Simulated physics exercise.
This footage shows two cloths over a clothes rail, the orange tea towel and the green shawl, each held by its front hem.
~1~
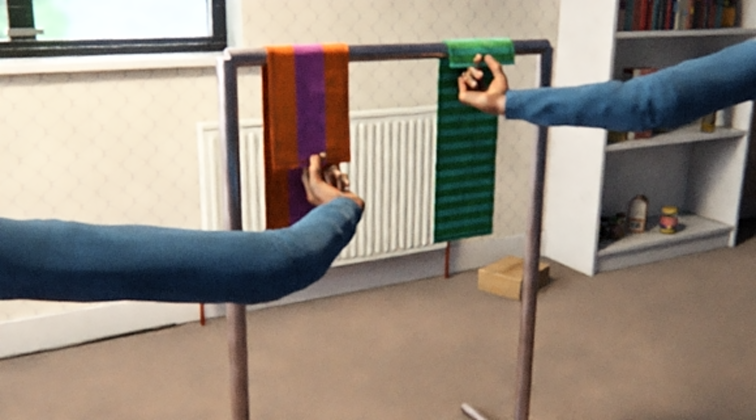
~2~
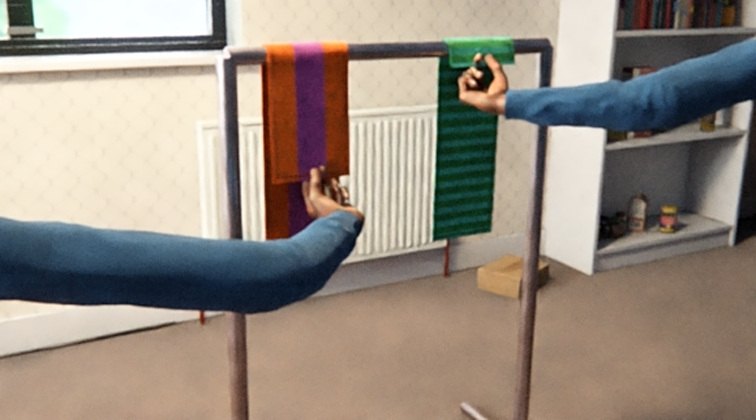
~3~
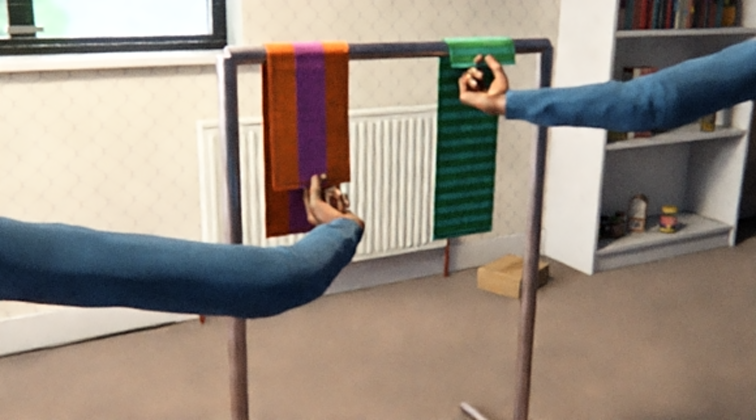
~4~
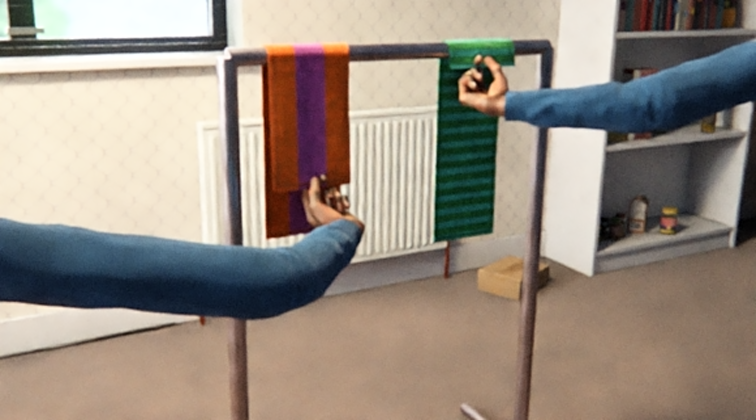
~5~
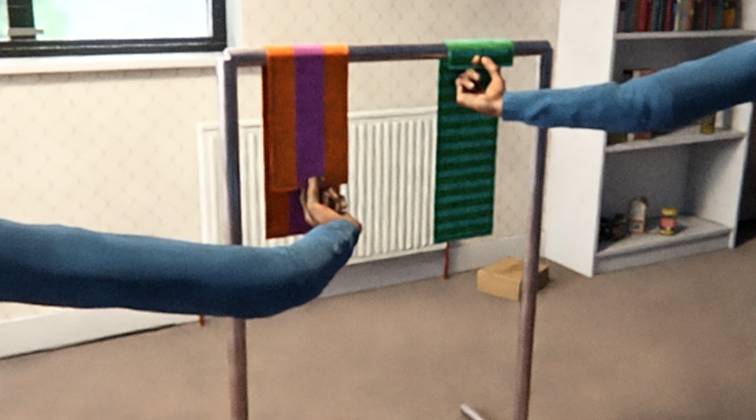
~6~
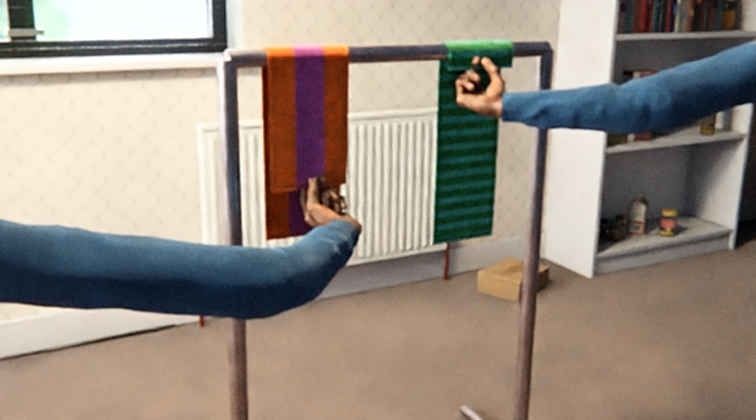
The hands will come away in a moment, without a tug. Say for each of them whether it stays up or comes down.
Result: Orange tea towel: Still on; green shawl: Off.
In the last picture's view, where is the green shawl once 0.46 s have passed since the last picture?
At that moment it's close to (456, 356).
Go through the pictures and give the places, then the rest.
In the first picture, tea towel front hem (332, 158), back hem (322, 247); shawl front hem (467, 61), back hem (449, 236).
In the second picture, tea towel front hem (332, 171); shawl front hem (467, 61).
In the third picture, tea towel front hem (332, 178); shawl front hem (468, 61).
In the fourth picture, tea towel front hem (332, 180); shawl front hem (467, 62).
In the fifth picture, tea towel front hem (330, 180); shawl front hem (466, 63).
In the sixth picture, tea towel front hem (330, 180), back hem (322, 228), front over half the back; shawl front hem (465, 64), back hem (448, 237), front far shorter than the back.
Then, 0.46 s after the last picture, tea towel still hanging; shawl clear of the rail and dropping near (456, 356).
Then, 0.78 s after the last picture, tea towel still hanging; shawl in a heap on the floor.
At rest, tea towel still hanging; shawl in a heap on the floor. The orange tea towel hangs there and the green shawl is pulled off by its long side.
